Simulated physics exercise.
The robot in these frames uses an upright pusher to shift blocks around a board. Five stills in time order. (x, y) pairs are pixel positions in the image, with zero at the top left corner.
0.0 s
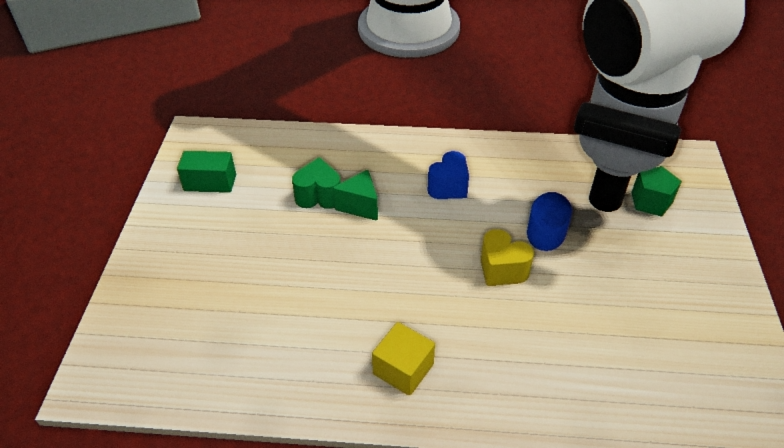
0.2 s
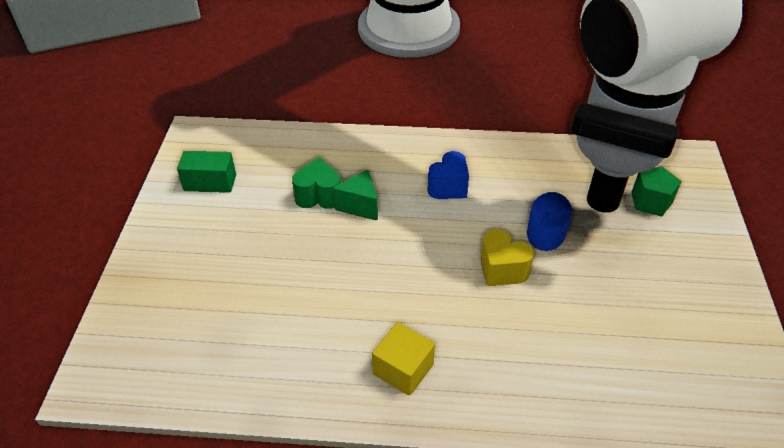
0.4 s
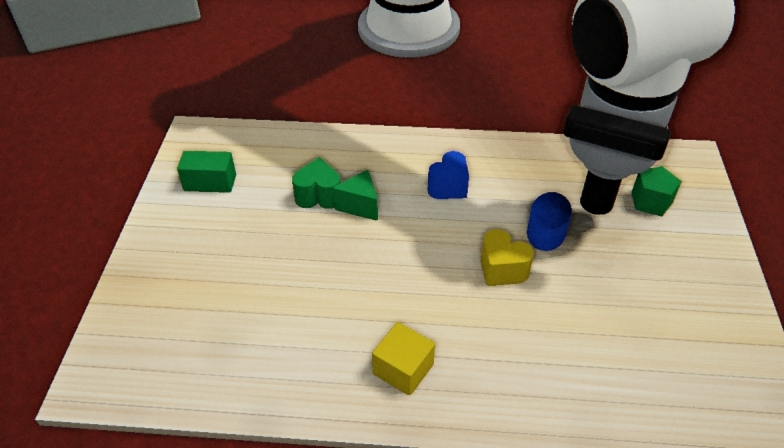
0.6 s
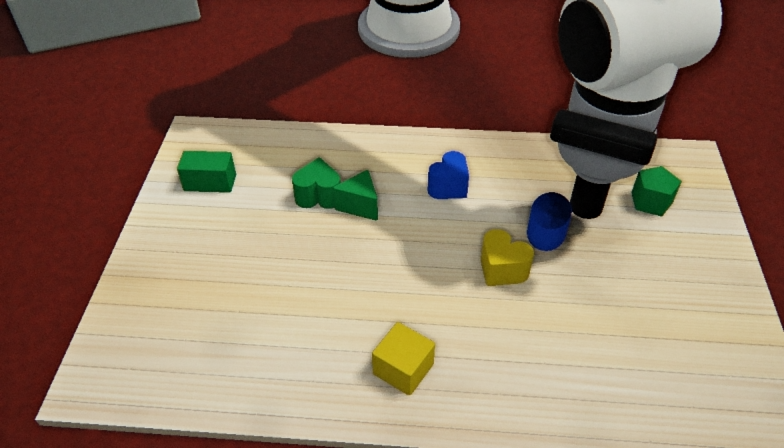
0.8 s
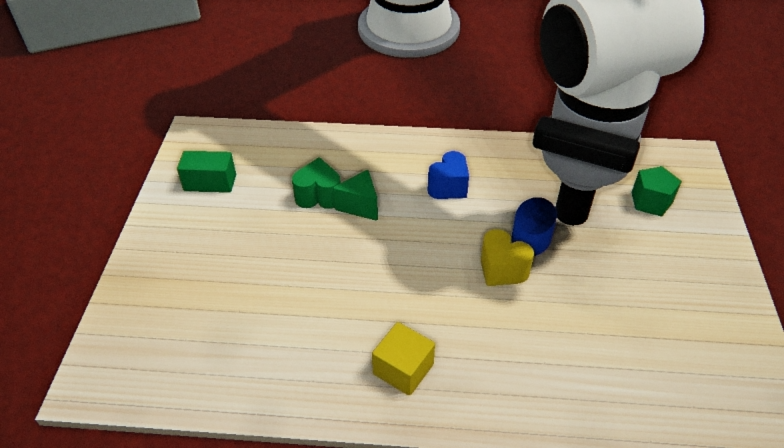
Robot arm with a black pusher moving slowly left and nudging a blue oval block slightly left beside a yellow heart.
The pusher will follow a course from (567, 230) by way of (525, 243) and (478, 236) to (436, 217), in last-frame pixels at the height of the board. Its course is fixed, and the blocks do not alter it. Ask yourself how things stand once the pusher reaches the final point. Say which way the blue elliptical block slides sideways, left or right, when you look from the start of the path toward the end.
Side: Left.
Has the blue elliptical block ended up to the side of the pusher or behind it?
The answer is yes.
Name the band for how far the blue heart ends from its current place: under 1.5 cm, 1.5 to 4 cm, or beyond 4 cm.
The smallest band: Under 1.5 cm.
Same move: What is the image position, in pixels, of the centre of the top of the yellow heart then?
The middle of its top is at (486, 259).
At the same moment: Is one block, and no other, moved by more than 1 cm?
No - that is not the case.
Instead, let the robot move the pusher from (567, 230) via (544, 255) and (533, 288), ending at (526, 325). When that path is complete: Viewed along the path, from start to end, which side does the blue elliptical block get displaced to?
My answer: Right.
On the path given first. One third of the way, pusher at (527, 228); yellow heart at (491, 257), turned 40° anticlockwise; blue elliptical block at (491, 224).
Two thirds of the way, pusher at (480, 220); yellow heart at (486, 259), turned 55° anticlockwise; blue elliptical block at (448, 226), turned 50° anticlockwise.
At the end, pusher at (437, 201); blue heart not moved; yellow heart at (486, 259), turned 55° anticlockwise; blue elliptical block at (435, 225), turned 80° anticlockwise.
